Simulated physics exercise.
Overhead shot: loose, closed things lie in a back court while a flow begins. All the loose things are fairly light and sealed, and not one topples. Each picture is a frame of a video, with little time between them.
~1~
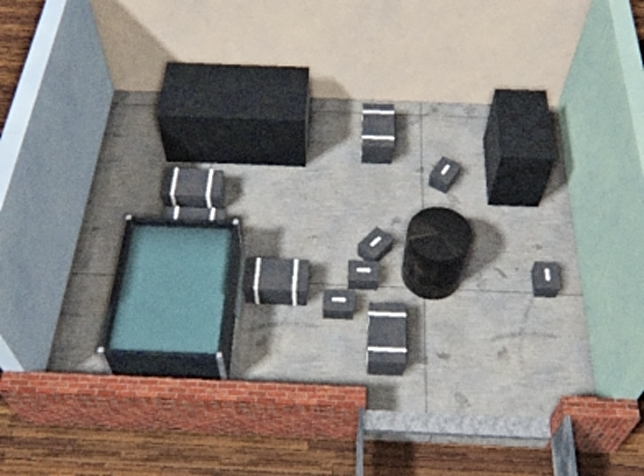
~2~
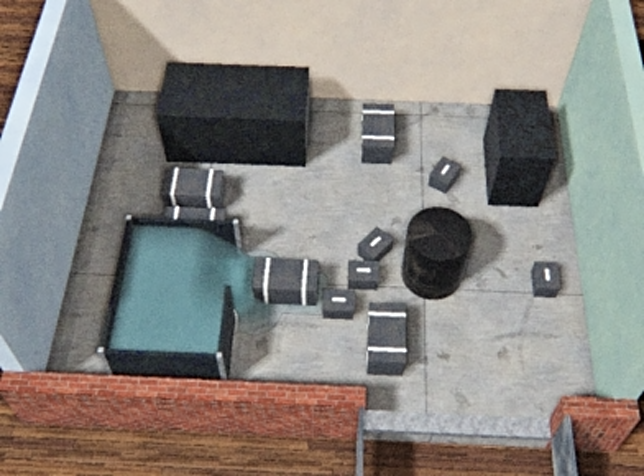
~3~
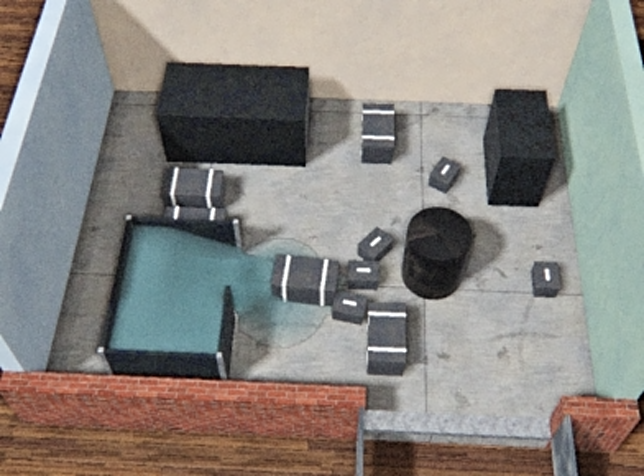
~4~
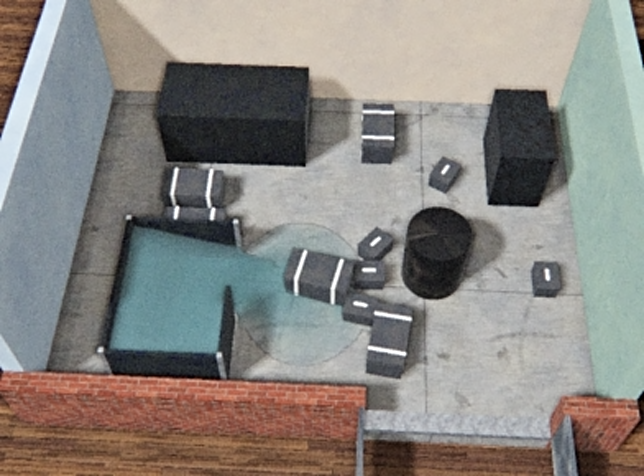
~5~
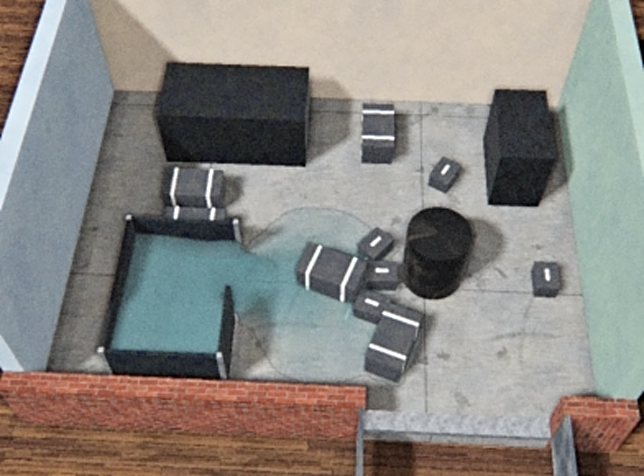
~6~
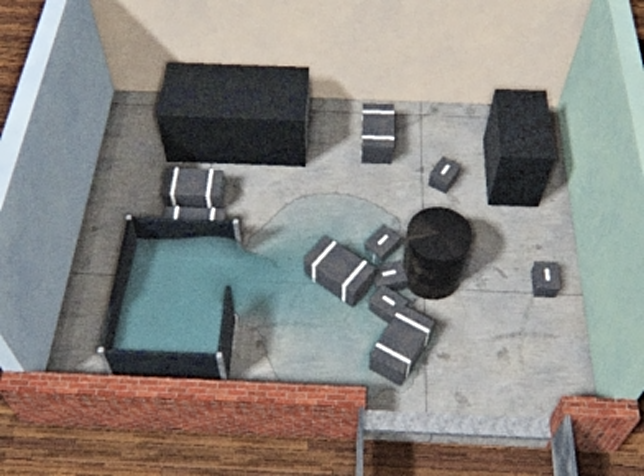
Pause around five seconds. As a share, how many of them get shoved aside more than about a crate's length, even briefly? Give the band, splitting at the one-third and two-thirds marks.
It reaches two thirds.
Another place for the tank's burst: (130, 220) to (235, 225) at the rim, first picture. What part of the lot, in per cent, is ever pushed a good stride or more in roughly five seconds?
Near 60 in a hundred.
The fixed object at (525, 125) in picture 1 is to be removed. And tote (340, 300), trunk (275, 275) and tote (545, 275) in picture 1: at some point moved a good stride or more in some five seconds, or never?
In order: Got displaced, got displaced, got displaced.
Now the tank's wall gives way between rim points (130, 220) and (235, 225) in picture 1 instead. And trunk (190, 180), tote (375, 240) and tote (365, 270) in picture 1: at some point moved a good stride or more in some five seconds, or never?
First over the mark, then over the mark, then below the mark.
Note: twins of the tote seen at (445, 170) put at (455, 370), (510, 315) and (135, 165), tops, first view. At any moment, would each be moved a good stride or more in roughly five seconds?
First driven off, second driven off, third remains in place.
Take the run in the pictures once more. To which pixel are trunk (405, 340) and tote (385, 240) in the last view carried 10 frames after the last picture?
Estimated positions: (536, 411) and (538, 218), approximately.
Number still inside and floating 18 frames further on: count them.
Exactly 5.
A moment on, 4 of 10 are well off their spots; 3 afloat.
Next, 6 of 10 are well off their spots; 4 afloat.
Later, 7 of 10 are well off their spots; 5 afloat.
In the end, 8 of 10 are well off their spots, and 8 have been at some point; 7 afloat.
